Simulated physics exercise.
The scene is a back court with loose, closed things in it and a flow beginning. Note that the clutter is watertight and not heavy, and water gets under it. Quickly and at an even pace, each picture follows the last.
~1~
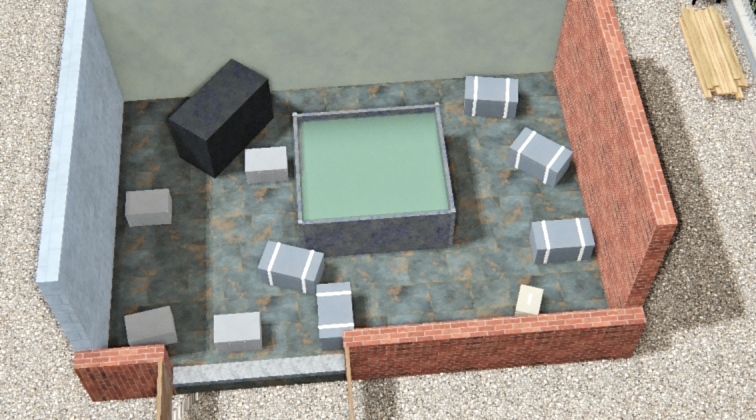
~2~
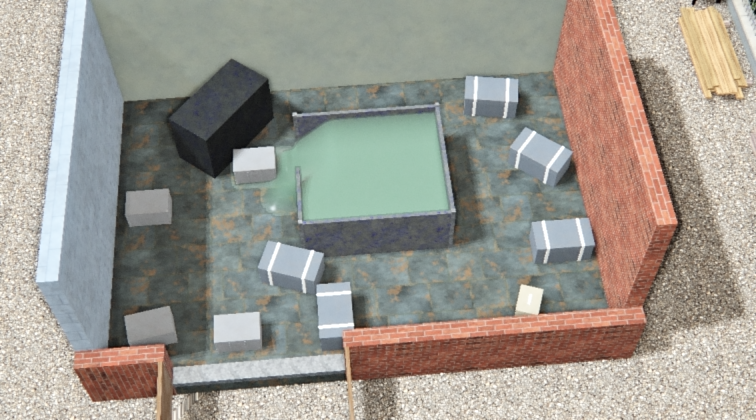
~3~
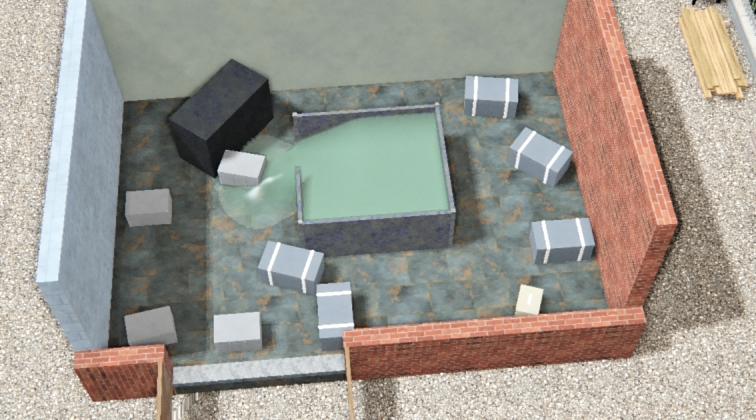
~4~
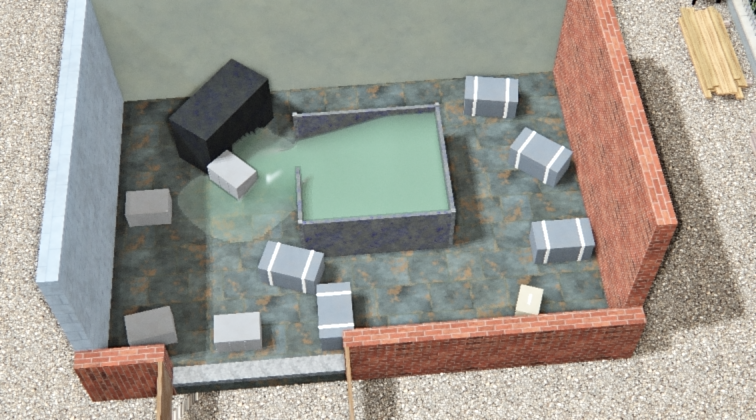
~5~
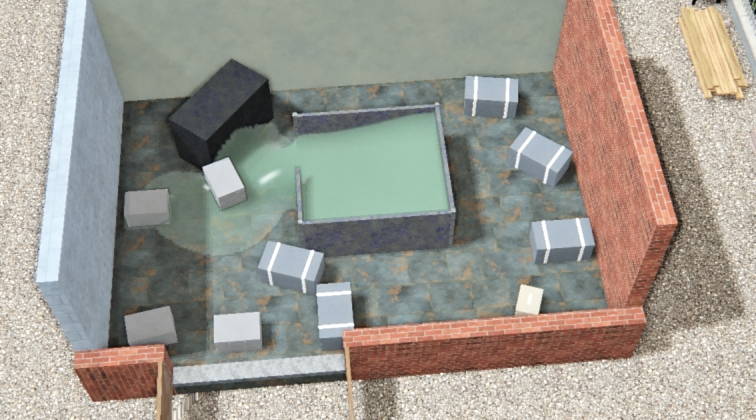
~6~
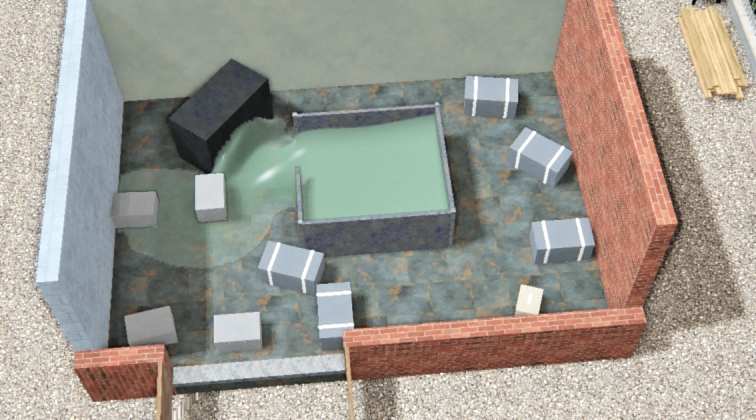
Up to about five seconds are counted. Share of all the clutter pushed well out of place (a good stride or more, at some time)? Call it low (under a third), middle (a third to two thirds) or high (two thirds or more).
Middle.
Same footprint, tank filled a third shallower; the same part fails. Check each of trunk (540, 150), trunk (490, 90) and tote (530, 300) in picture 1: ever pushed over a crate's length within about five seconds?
Going through them, I'd say never got there, then never got there, then never got there.
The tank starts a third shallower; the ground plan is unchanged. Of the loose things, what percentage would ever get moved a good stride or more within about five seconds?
I'd say somewhere about 40 percent.
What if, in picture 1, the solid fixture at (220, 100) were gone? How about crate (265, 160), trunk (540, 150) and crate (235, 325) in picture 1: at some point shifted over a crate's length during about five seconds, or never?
One by one: Got displaced, stayed put, got displaced.
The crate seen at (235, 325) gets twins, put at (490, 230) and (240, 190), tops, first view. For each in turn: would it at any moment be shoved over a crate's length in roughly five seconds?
Stays put, displaced.
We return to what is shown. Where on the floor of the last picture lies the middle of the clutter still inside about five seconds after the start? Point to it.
About (445, 250).
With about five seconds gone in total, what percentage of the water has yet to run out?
About 88 percent.
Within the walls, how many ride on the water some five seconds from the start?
You get 4.
A moment on, 1 of 10 are well off their spots; 2 afloat.
Next, 1 of 10 are well off their spots; 2 afloat.
Later, 4 of 10 are well off their spots; 3 afloat.
In the end, 5 of 10 are well off their spots, and 5 have been at some point; 4 afloat.
